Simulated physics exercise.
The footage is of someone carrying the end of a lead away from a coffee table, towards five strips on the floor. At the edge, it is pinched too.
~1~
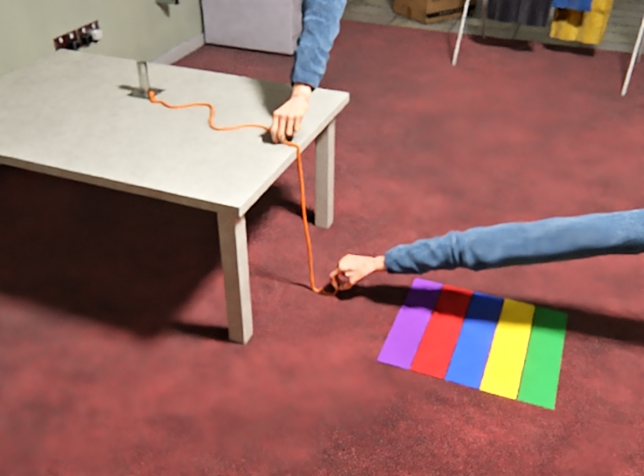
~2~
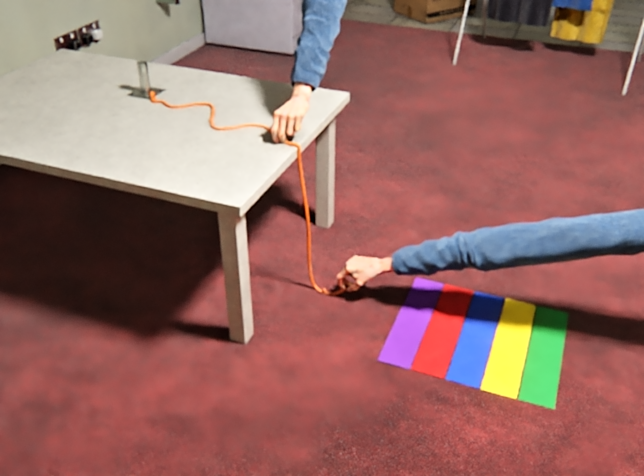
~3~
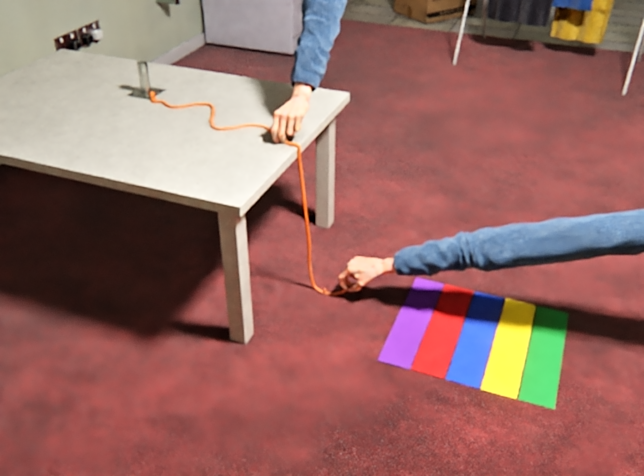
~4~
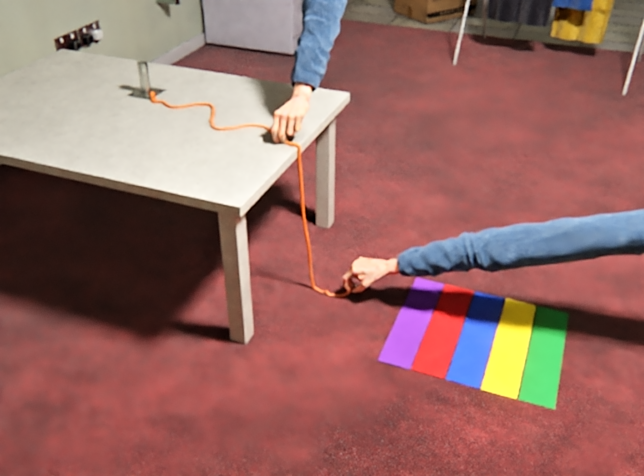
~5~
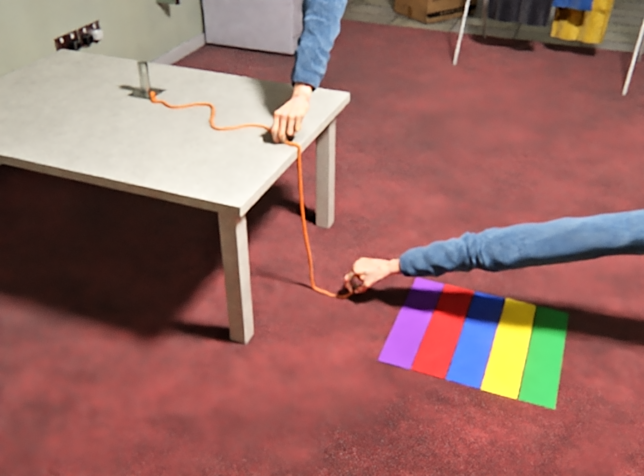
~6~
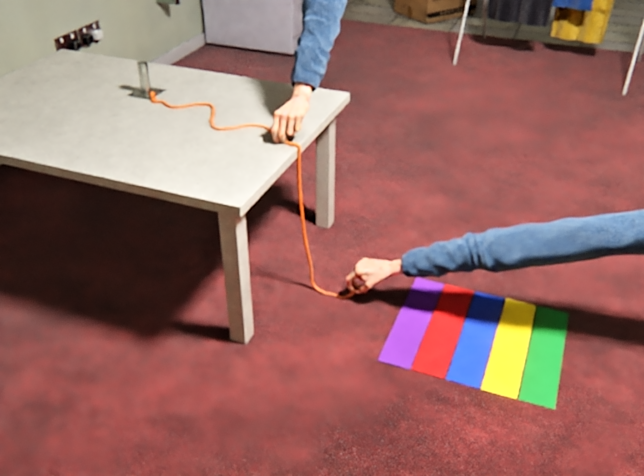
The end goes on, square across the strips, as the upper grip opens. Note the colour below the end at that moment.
Colour below: Yellow.
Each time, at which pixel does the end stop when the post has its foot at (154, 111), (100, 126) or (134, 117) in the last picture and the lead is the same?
Try 1 about (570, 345), try 2 about (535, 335), try 3 about (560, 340).
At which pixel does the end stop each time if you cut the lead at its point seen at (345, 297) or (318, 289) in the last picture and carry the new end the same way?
One per try, the spots are (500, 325) and (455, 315).
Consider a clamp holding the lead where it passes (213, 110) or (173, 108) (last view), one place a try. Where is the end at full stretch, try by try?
Roughly (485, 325), then roughly (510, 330).
A little later, end near (462, 317); over red.
Next, end near (499, 326); over yellow.
When it is tight, end near (522, 332); over yellow. Over yellow.
